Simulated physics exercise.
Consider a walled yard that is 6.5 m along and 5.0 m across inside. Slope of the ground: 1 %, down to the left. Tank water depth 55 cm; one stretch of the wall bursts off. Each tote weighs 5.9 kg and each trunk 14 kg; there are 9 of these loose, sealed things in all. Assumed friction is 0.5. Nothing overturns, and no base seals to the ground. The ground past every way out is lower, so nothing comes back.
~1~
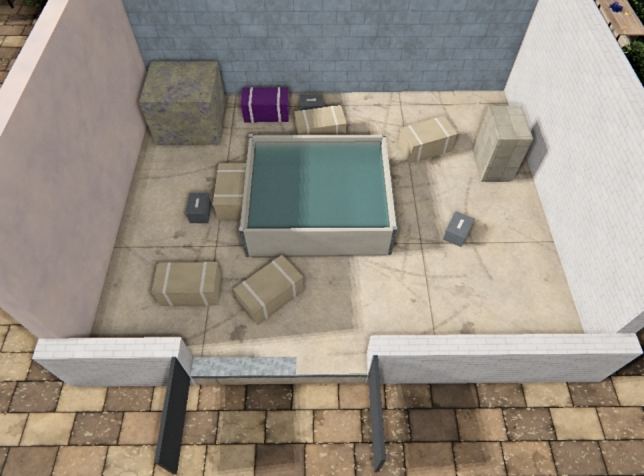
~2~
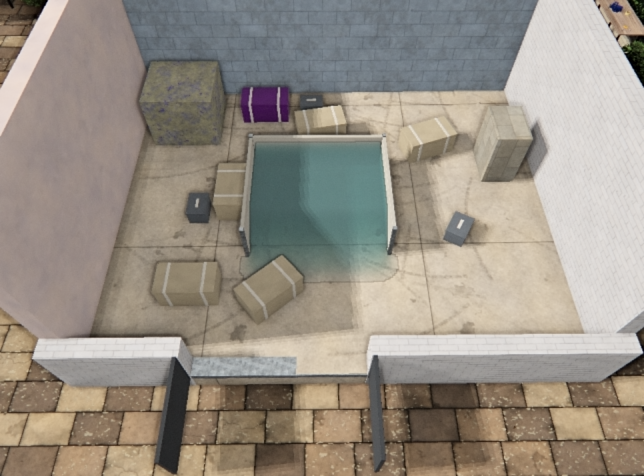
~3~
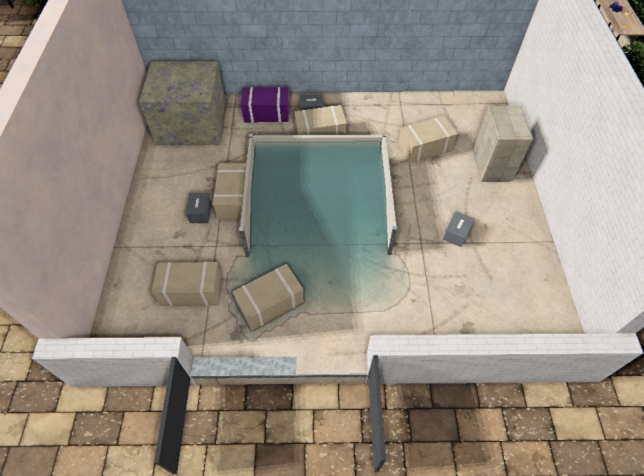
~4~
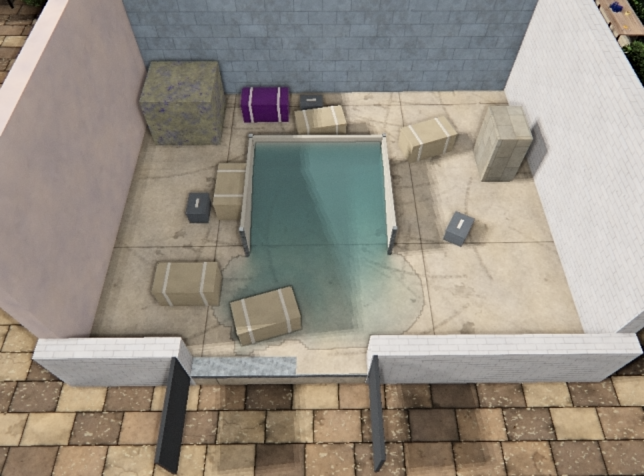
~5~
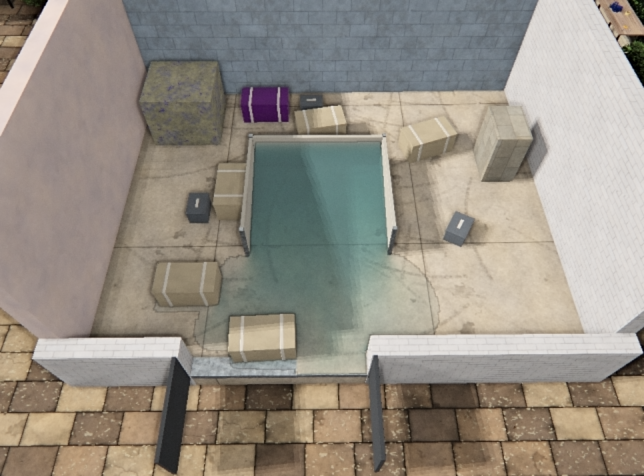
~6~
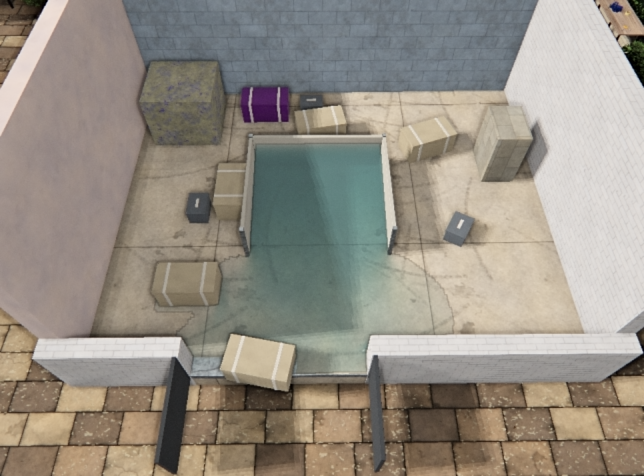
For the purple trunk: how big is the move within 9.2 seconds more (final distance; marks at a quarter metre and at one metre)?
It ends near its start.
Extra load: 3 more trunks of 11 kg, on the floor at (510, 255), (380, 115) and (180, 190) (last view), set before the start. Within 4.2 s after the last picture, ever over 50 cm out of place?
Taking them in order: Far enough, not far enough and not far enough.
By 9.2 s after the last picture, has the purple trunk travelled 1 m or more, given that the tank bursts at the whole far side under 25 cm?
After that, the purple trunk shifts somewhat.
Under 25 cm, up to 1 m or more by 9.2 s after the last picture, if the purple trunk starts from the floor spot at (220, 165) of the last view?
As it turns out, it barely budges.
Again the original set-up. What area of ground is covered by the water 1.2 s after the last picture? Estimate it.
Roughly 11.5 m2.
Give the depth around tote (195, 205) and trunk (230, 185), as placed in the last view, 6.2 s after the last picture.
First roughly 1 cm, second roughly 0 cm.
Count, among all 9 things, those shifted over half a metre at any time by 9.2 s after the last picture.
1.
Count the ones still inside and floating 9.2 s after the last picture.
Total: 0.
Then, 1.2 s after the last picture the purple trunk is near (265, 96), 0.0 m from its start, aground; 1 of 9 are out; 0 afloat.
Then, 3.8 s after the last picture the purple trunk is near (265, 96), 0.0 m from its start, aground; 1 of 9 are out; 0 afloat.
Then, 6.2 s after the last picture the purple trunk is near (265, 96), 0.0 m from its start, aground; 1 of 9 are out; 0 afloat.
Then, 9.2 s after the last picture the purple trunk is near (265, 96), 0.0 m from its start, aground; 1 of 9 are out; 0 afloat.
